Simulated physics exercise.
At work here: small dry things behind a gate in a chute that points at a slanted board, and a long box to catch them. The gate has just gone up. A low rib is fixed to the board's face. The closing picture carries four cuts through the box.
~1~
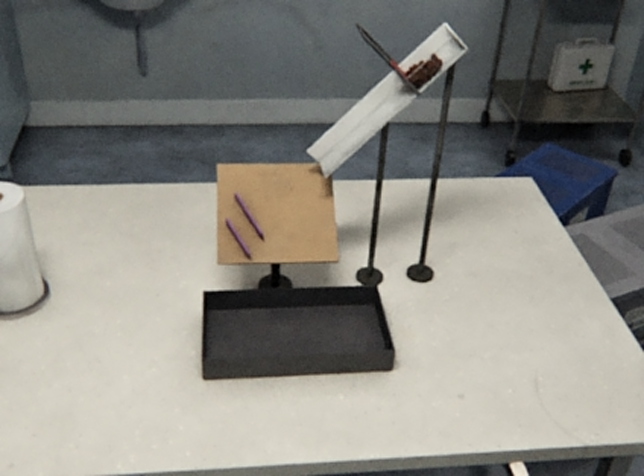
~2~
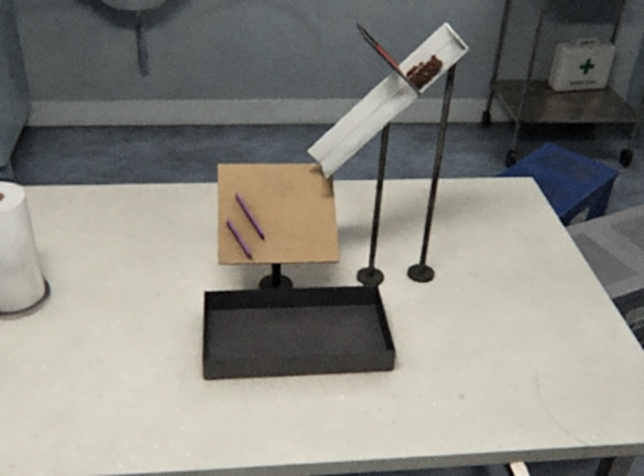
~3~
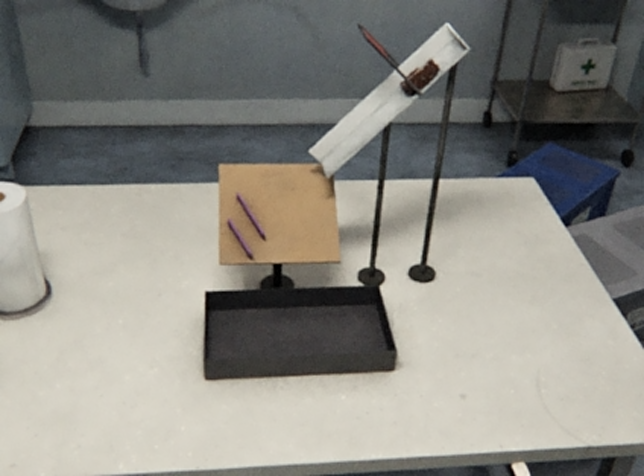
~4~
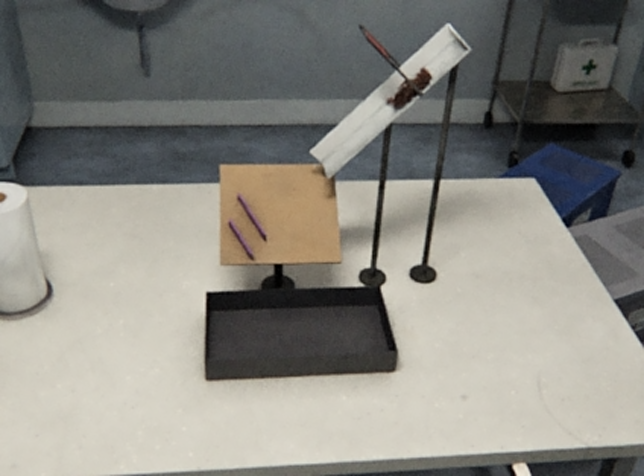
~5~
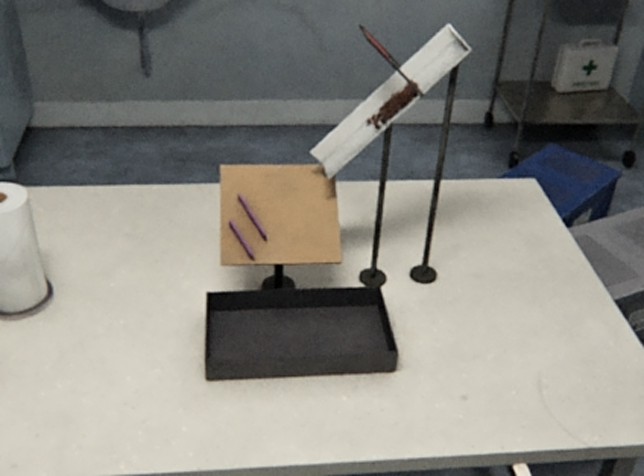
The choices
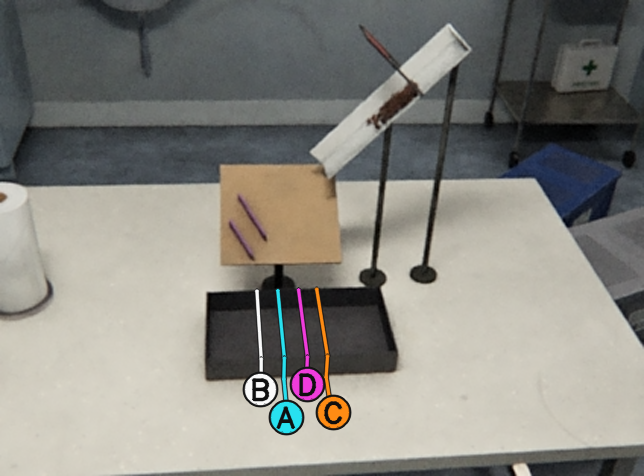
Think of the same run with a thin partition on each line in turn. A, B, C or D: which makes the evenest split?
Line A.
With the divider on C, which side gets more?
Left.
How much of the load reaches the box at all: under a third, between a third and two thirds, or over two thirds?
About that: Over two thirds.
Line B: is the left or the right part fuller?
The right side.
On the marked copy, line A crosses the front rim at (284, 357); line B crosses the front rim at (261, 358); line C crosses the front rim at (327, 355); line D crosses the front rim at (307, 356).
For line A, of what is caught, roughly two thirds on the left of the divider, roughly a third on the right.
For line B, of what is caught, about a tenth on the left of the divider, the larger part on the right.
For line C, of what is caught, every piece on the left of the divider, not one piece on the right.
For line D, of what is caught, almost all on the left of the divider, about a tenth on the right.
